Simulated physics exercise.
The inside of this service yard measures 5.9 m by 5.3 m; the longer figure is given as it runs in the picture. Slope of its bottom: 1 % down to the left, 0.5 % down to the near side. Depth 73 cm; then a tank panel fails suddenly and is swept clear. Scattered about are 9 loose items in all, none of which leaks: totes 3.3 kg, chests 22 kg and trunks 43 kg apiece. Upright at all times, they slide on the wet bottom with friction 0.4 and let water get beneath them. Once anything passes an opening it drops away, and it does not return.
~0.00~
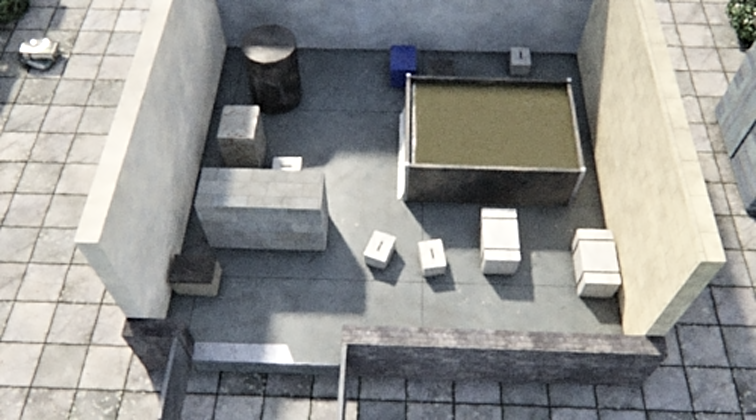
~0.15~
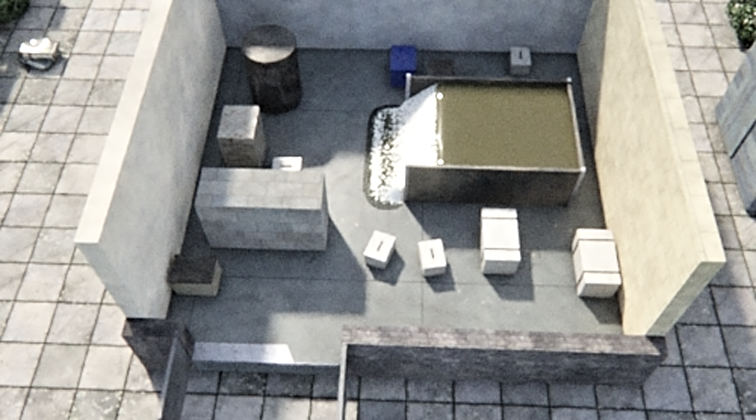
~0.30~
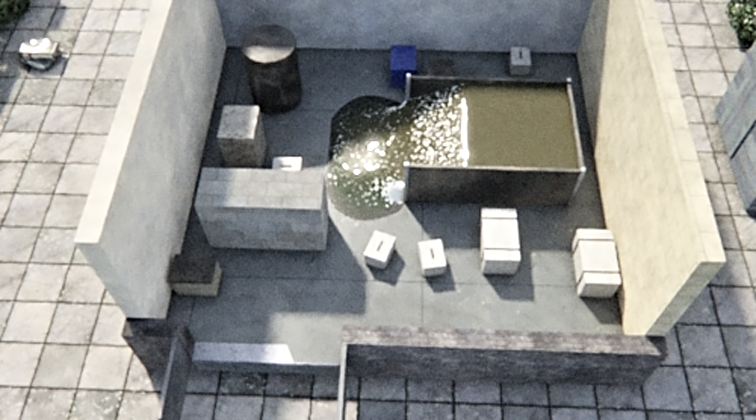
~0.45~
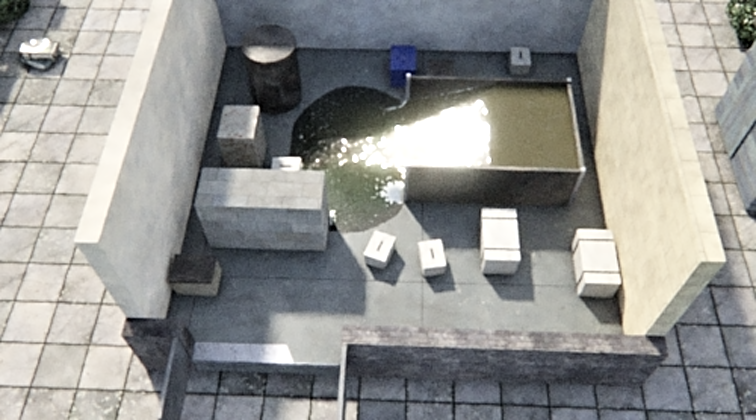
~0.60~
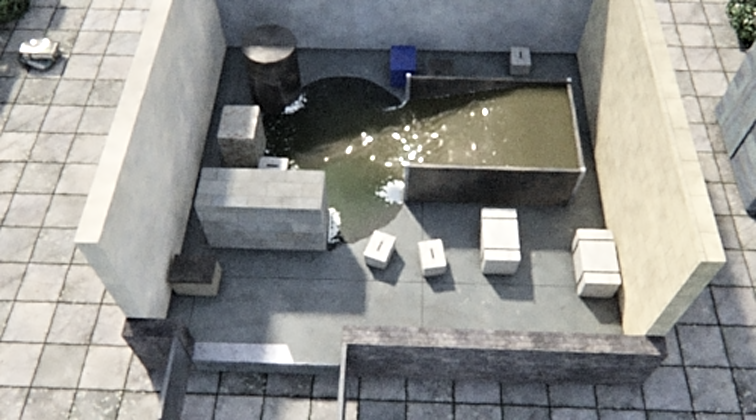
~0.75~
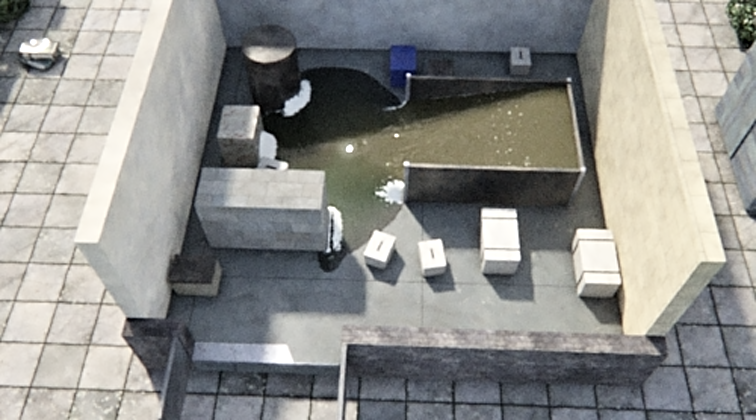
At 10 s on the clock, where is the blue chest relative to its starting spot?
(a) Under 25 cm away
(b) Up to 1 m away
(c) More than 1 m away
(c) More than 1 m away.
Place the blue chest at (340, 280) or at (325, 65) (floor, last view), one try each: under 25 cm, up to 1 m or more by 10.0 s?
Outcomes in order: It is shifted a bit; it is taken a long way.
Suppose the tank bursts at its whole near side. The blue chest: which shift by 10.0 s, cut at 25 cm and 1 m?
I'd expect the blue chest to have remained in place.
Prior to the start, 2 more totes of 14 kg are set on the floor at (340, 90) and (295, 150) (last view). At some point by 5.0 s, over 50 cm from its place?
One by one: Beyond it, then beyond it.
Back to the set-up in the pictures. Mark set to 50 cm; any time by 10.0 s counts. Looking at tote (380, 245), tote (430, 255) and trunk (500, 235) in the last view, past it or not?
Well, going one by one, it's too far, too far and not that far.
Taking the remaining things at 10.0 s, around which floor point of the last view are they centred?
Near (471, 229).
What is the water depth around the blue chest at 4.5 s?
Roughly 9 cm deep.
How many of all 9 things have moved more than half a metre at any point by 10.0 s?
The number is 8.
After 2.0 s the blue chest is near (404, 57), 0.0 m from its start, aground; 0 of 9 are out; 1 afloat.
After 4.5 s the blue chest is near (462, 66), 0.9 m from its start, aground; 0 of 9 are out; 1 afloat.
After 7.0 s the blue chest is near (568, 64), 2.6 m from its start, afloat; 0 of 9 are out; 5 afloat.
After 10.0 s the blue chest is near (590, 155), 3.3 m from its start, aground; 0 of 9 are out; 5 afloat.
